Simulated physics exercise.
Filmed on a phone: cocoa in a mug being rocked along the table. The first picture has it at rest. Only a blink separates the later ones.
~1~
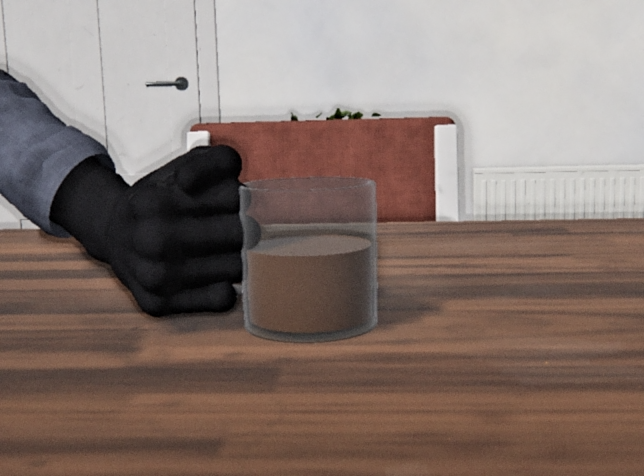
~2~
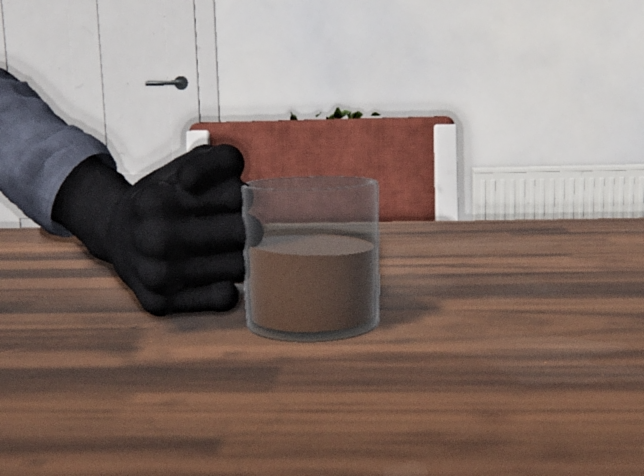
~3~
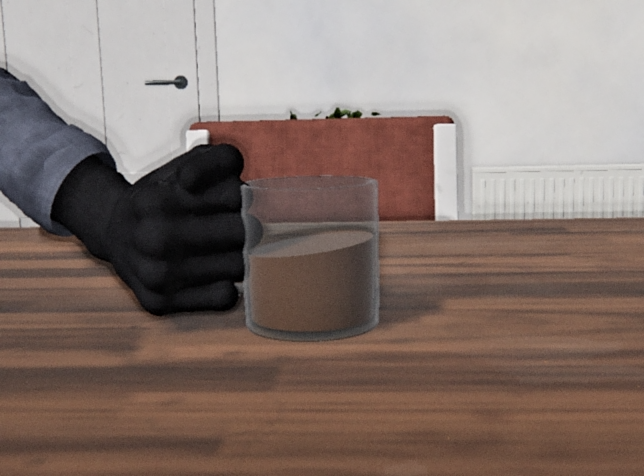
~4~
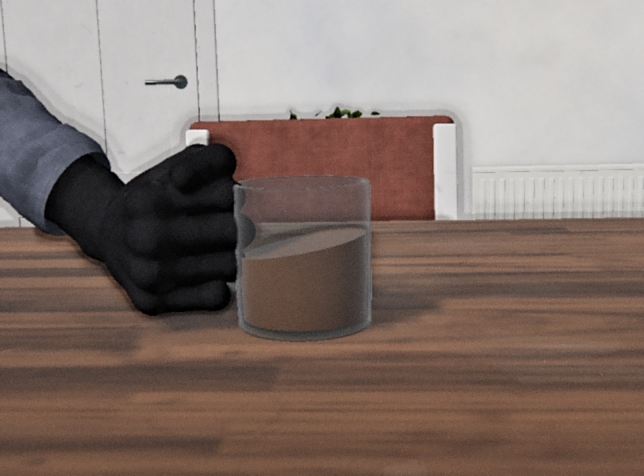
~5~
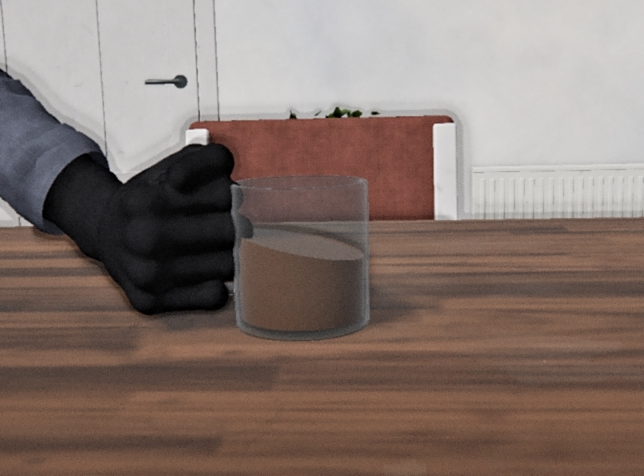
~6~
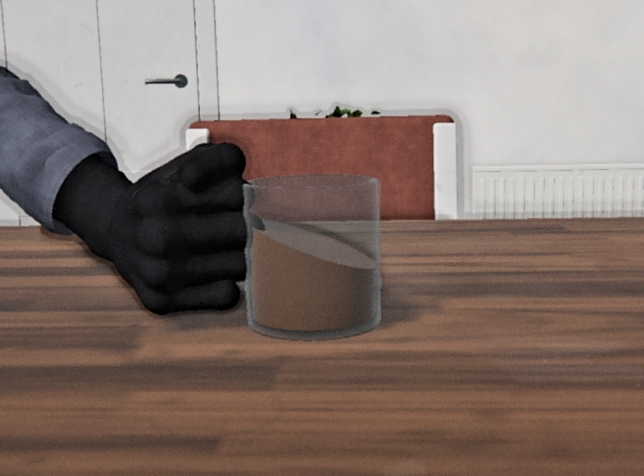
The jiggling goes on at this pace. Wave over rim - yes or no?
Yes, over.
Shortly, the highest wave so far goes over the rim.
At the finish, the highest wave so far goes over the rim; some is on the top.
